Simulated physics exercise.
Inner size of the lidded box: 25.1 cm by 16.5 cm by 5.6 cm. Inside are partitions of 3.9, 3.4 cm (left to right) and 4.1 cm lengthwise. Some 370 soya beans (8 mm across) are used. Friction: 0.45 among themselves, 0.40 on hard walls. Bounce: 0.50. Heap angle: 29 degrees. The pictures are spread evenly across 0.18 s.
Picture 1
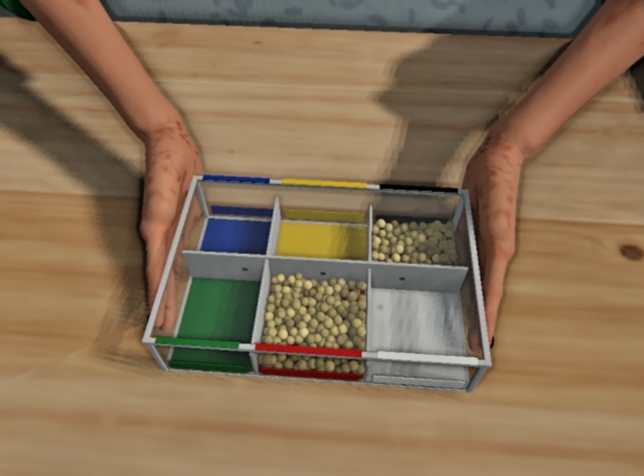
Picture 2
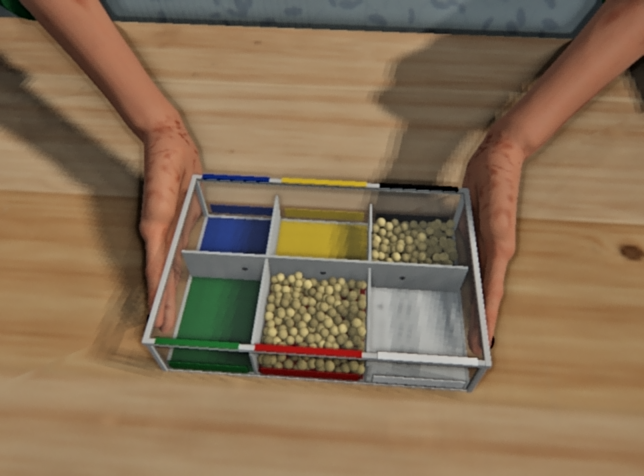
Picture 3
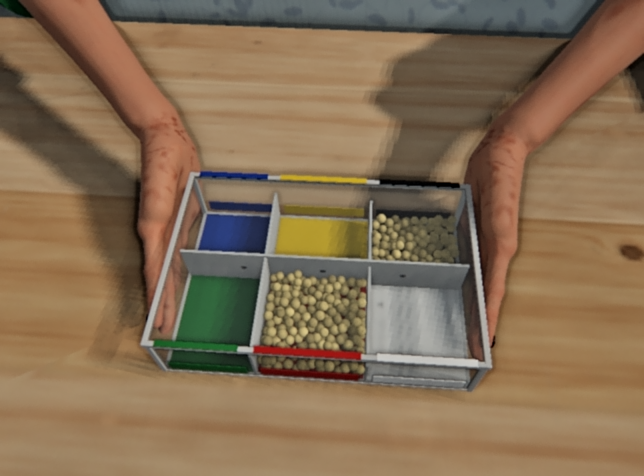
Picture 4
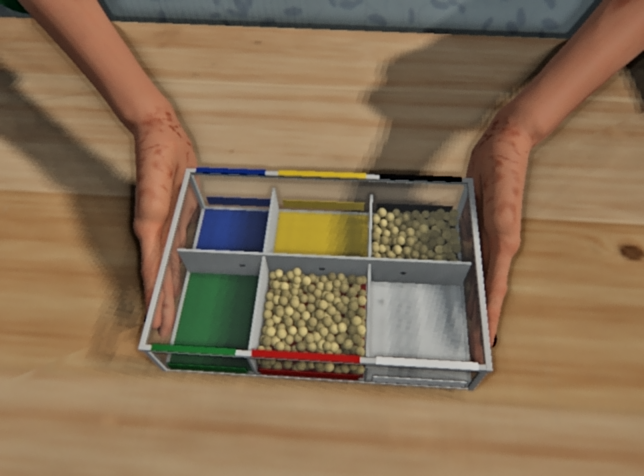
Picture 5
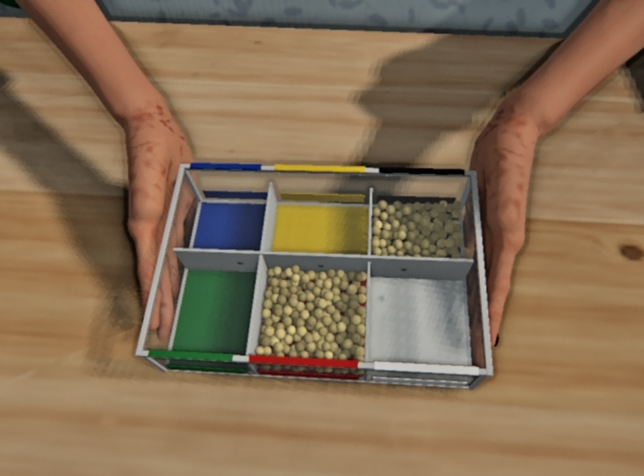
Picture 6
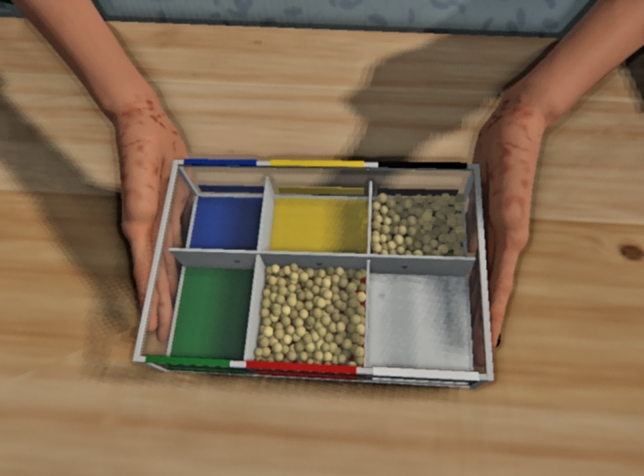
On a wooden table, two hands gradually tilt a clear divided box holding pale beans.
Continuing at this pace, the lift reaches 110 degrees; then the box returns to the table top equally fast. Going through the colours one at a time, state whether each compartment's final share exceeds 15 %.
My prediction: Red: Beats the threshold. Blue: Fails to beat the threshold. Green: Fails to beat the threshold. Yellow: Fails to beat the threshold. White: Fails to beat the threshold. Black: Beats the threshold.
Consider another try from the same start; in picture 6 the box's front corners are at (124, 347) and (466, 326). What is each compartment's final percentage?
By the end red holds 50%, blue holds 10%, green holds 30%, yellow holds 10%, white holds 0% and black holds 0%.
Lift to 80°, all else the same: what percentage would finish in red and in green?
Red 65 %; green 0 %.
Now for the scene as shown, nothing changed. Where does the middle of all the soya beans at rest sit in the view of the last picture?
Somewhere around (331, 337) in the final frame.
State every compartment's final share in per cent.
The red one ends with 60, blue 0, green 5, yellow 0, white 10 and black 20 per cent.
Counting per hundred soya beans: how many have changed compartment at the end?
Estimate: Some 25 %.
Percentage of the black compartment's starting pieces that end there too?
Around 60 percent stays put.
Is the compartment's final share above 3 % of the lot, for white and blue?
White yes, blue no.
Then, 0.83 s after the last picture, tilt 110 degrees; red 60 %, green 5 %, white 5 %, black 30 %.
Then, 1.38 s after the last picture, tilt 50 degrees; red 60 %, green 5 %, white 10 %, black 25 %.
Then, 2.00 s after the last picture, tilt 0 degrees; red 60 %, green 5 %, white 10 %, black 20 %.
In the end, red 60 %, blue 0 %, green 5 %, yellow 0 %, white 10 %, black 20 %.
